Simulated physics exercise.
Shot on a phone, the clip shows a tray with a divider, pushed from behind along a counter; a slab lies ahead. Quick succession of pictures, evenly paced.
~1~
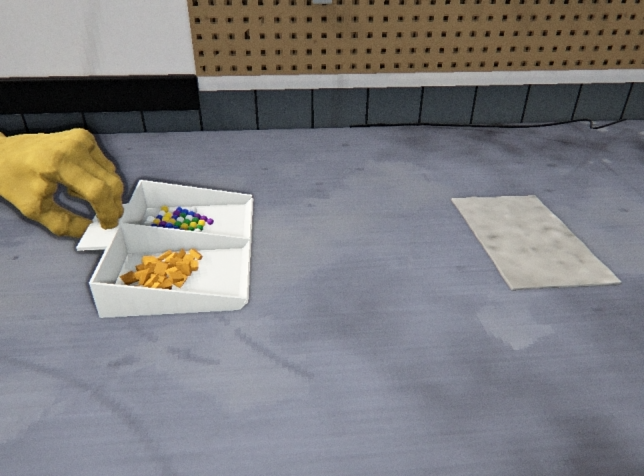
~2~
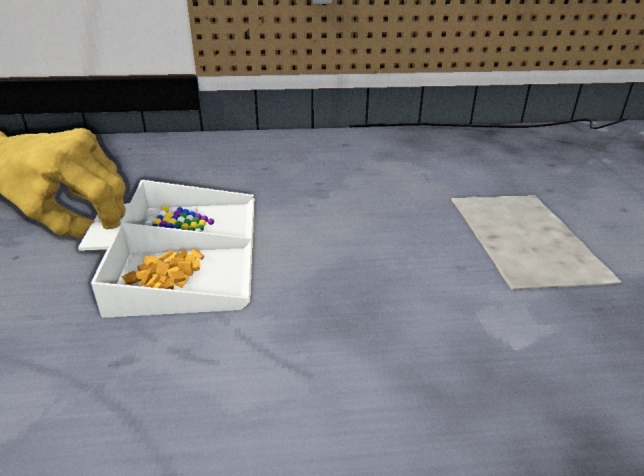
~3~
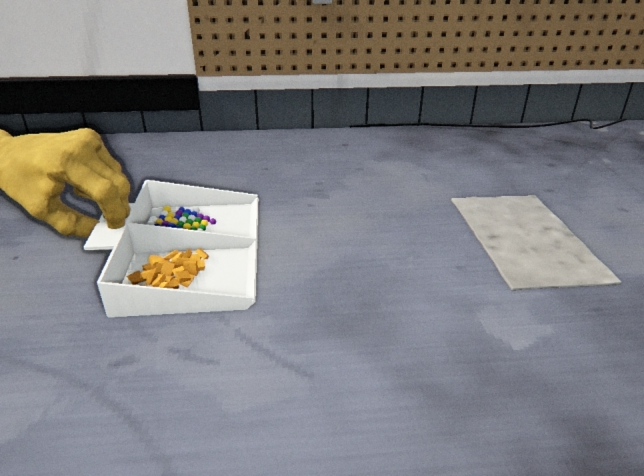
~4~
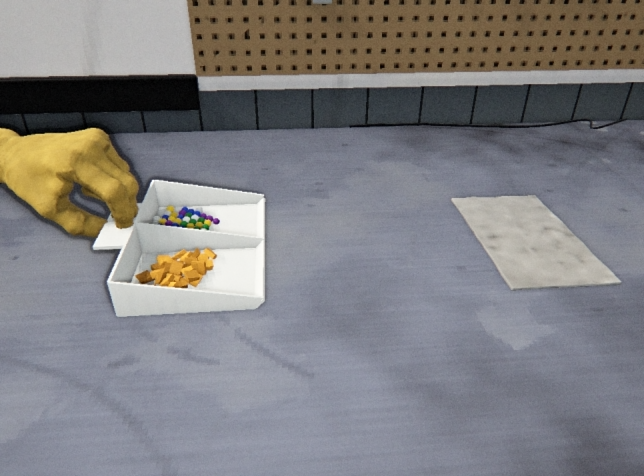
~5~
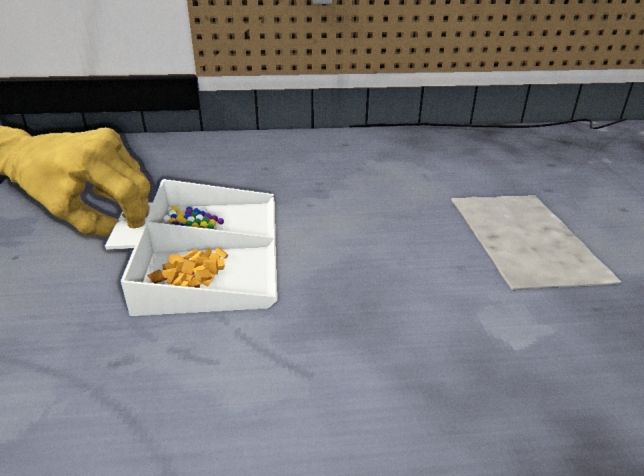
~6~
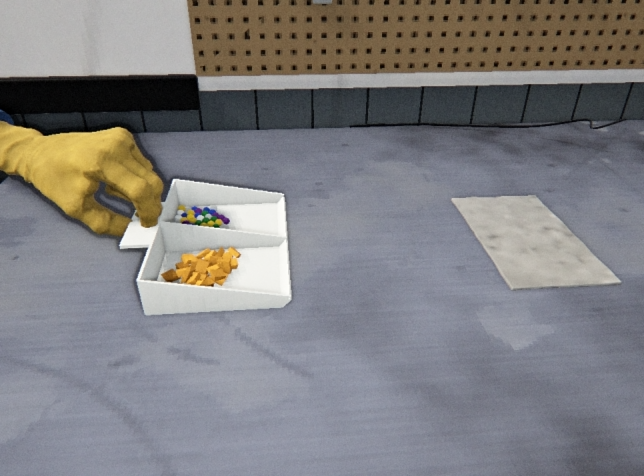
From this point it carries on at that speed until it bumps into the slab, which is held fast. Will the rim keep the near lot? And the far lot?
The near lot stays put, and the far lot stays put.
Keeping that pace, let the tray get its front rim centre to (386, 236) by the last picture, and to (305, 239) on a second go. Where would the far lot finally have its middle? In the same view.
Lab note: Resting centre close to (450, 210), then close to (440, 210).
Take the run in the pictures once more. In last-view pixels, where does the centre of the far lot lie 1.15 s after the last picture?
Around (418, 212).
Then, 0.42 s after the last picture, tray still sliding, front rim near (379, 236); near lot all inside; far lot all inside.
Then, 0.94 s after the last picture, tray stopped at the slab; near lot all inside; far lot all inside.
Then, 1.15 s after the last picture, tray stopped at the slab; near lot all inside; far lot all inside, moved towards the front rim.
At rest, tray stopped at the slab; near lot all inside; far lot all inside, moved towards the front rim.
